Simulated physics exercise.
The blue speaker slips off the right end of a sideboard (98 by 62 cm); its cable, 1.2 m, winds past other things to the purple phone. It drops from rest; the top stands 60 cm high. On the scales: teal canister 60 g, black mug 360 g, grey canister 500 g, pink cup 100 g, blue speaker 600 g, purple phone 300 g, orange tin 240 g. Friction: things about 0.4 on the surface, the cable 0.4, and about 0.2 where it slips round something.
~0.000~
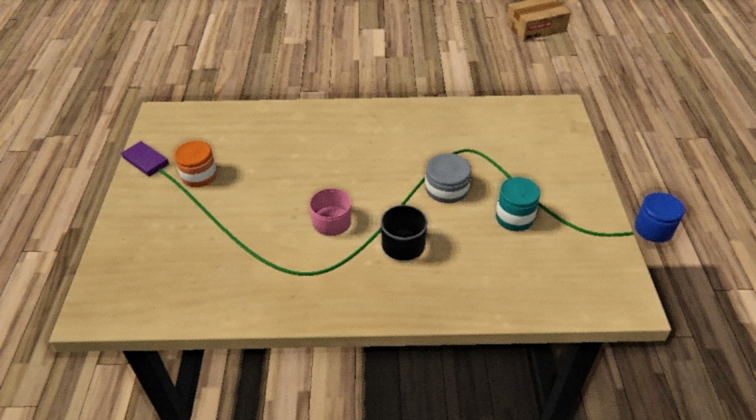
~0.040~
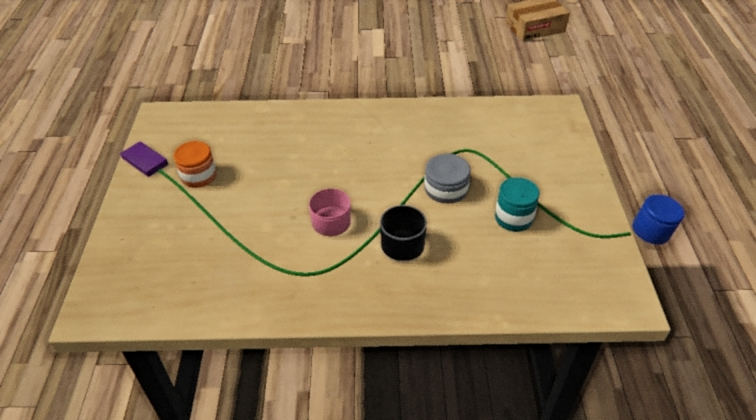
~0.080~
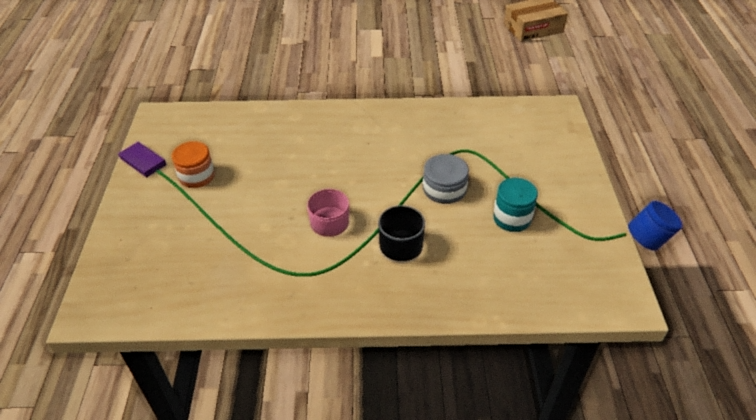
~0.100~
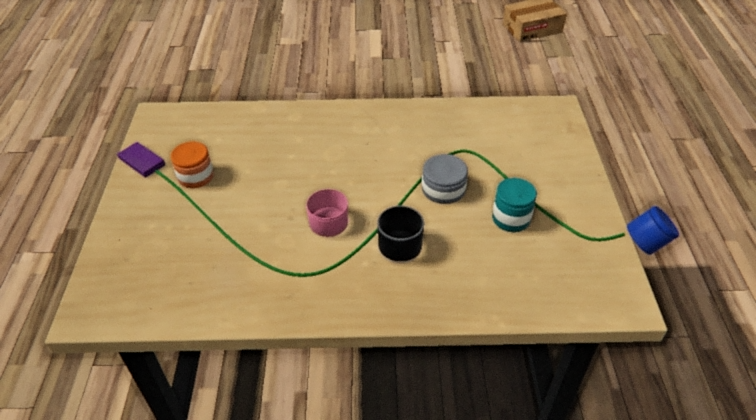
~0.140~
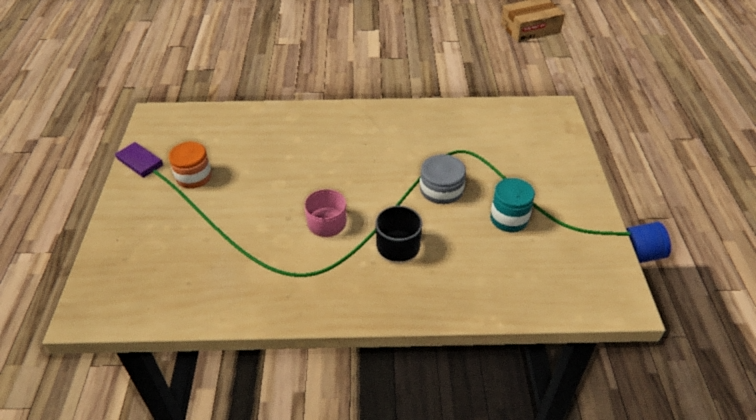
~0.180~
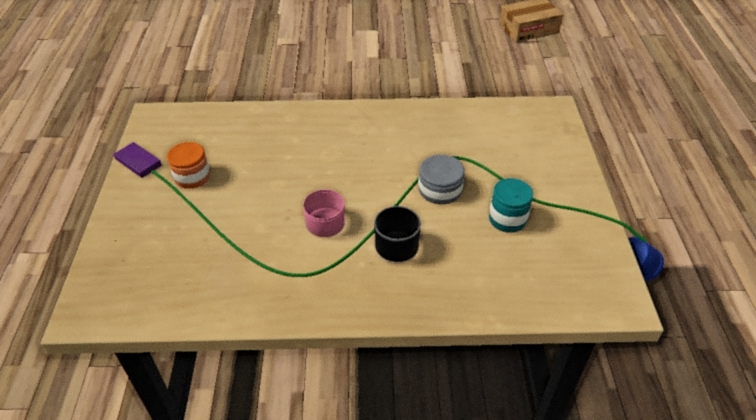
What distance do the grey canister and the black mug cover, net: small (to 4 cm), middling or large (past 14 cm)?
The grey canister hardly moves, the black mug hardly moves.
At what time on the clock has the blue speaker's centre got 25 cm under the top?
That is: 0.30 s.
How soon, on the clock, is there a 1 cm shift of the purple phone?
About: Purple phone 0.38 s.
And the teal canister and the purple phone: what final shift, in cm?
Teal canister 0 cm, purple phone 20 cm.
At 0.4 s, the cable's tail end at (175, 179); grey canister 1 cm off its start, pink cup 24 cm off its start, blue speaker over the edge.
At 0.7 s, the cable's tail end at (239, 183); grey canister 1 cm off its start, pink cup over the edge, purple phone 18 cm off its start.
At 0.9 s, the cable's tail end at (242, 184); grey canister 1 cm off its start at (444, 172), pink cup over the edge, purple phone 19 cm off its start at (216, 184).
At 1.2 s, the cable's tail end at (242, 184); grey canister 1 cm off its start, pink cup over the edge, purple phone 19 cm off its start.
At 2.4 s, the cable's tail end at (242, 184); grey canister 1 cm off its start at (444, 172), black mug 0 cm off its start at (398, 222), pink cup over the edge, purple phone 19 cm off its start at (216, 184).
